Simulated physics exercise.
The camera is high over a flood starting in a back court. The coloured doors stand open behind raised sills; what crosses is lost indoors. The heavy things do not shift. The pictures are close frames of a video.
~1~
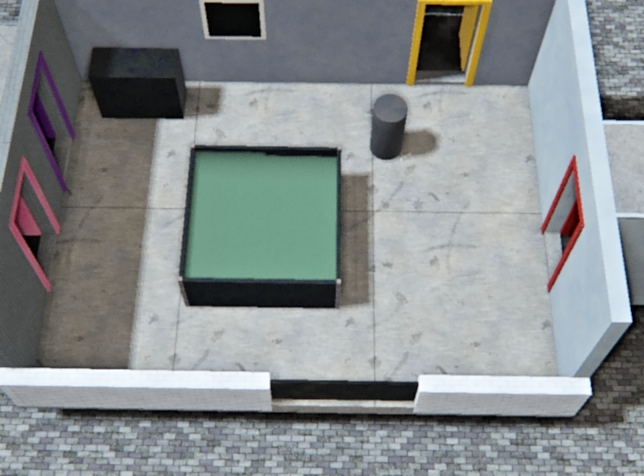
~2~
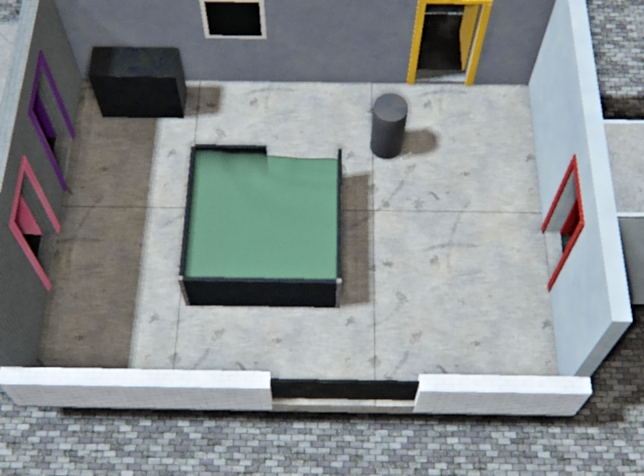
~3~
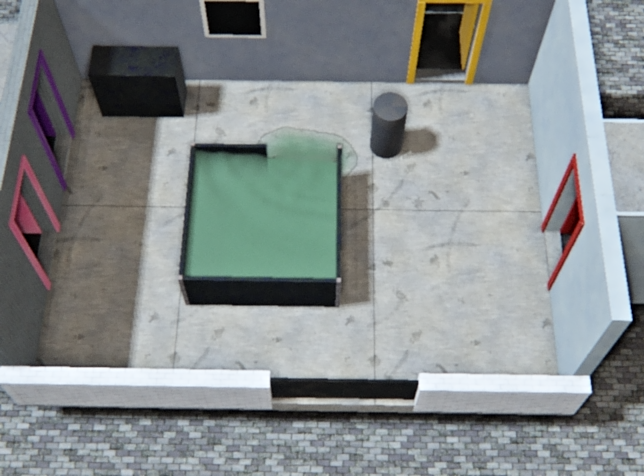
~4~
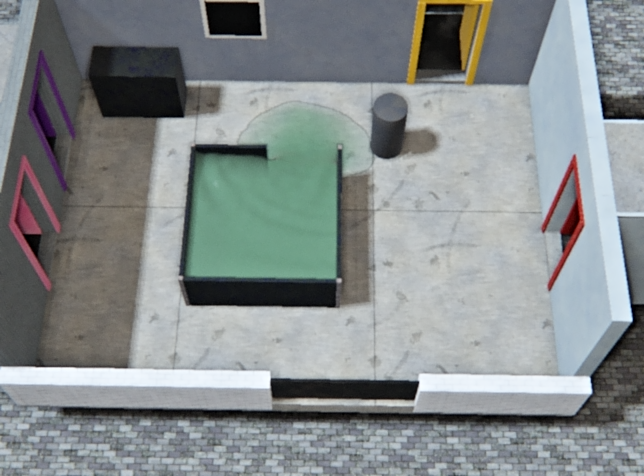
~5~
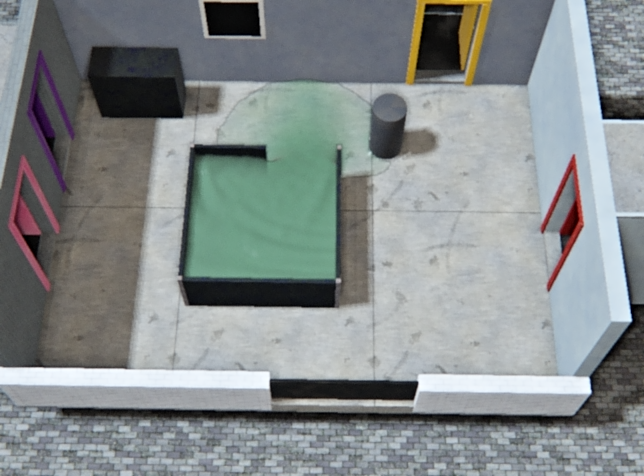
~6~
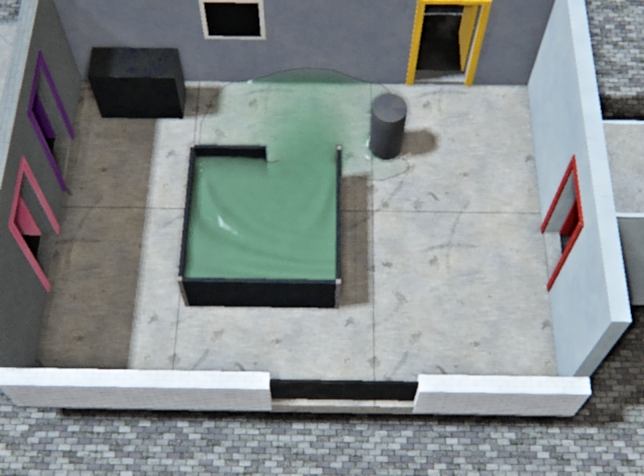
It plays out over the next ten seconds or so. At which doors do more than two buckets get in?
One by one: The purple door stays under that; the red door stays under that; the yellow door takes more than that; the pink door takes more than that.
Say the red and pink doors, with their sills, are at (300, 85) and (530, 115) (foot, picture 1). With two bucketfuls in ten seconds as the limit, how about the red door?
One by one: Red door lets more in.
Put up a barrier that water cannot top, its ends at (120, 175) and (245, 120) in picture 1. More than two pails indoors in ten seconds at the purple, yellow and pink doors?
Then: Purple door takes more; yellow door is over; pink door holds.
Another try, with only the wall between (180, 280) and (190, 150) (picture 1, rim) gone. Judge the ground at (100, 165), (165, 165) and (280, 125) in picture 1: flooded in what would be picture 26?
In that order: Wet, awash, under water.
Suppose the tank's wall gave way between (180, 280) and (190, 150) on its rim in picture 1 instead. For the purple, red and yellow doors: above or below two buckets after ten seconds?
One by one: The purple door floods, the red door keeps below it, the yellow door is under.
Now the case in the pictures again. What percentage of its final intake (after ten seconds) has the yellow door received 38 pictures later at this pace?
Roughly 80 per cent.
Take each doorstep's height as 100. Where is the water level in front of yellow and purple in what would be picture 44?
In turn 100 and 30 per cent.
A moment on, water covers 20 % of the floor; the purple door not reached, the red door not reached, the yellow door wet at the sill, nothing in, the pink door not reached.
Next, water covers 30 % of the floor; the purple door not reached, the red door not reached, the yellow door under two buckets in, the pink door not reached.
Then, water covers 60 % of the floor; the purple door wet at the sill, nothing in, the red door wet at the sill, nothing in, the yellow door over two buckets in, the pink door wet at the sill, nothing in.
Later, water covers 95 % of the floor; the purple door wet at the sill, nothing in, the red door wet at the sill, nothing in, the yellow door over two buckets in, the pink door under two buckets in.
In the end, water covers 100 % of the floor; the purple door wet at the sill, nothing in, the red door wet at the sill, nothing in, the yellow door over two buckets in, the pink door over two buckets in.
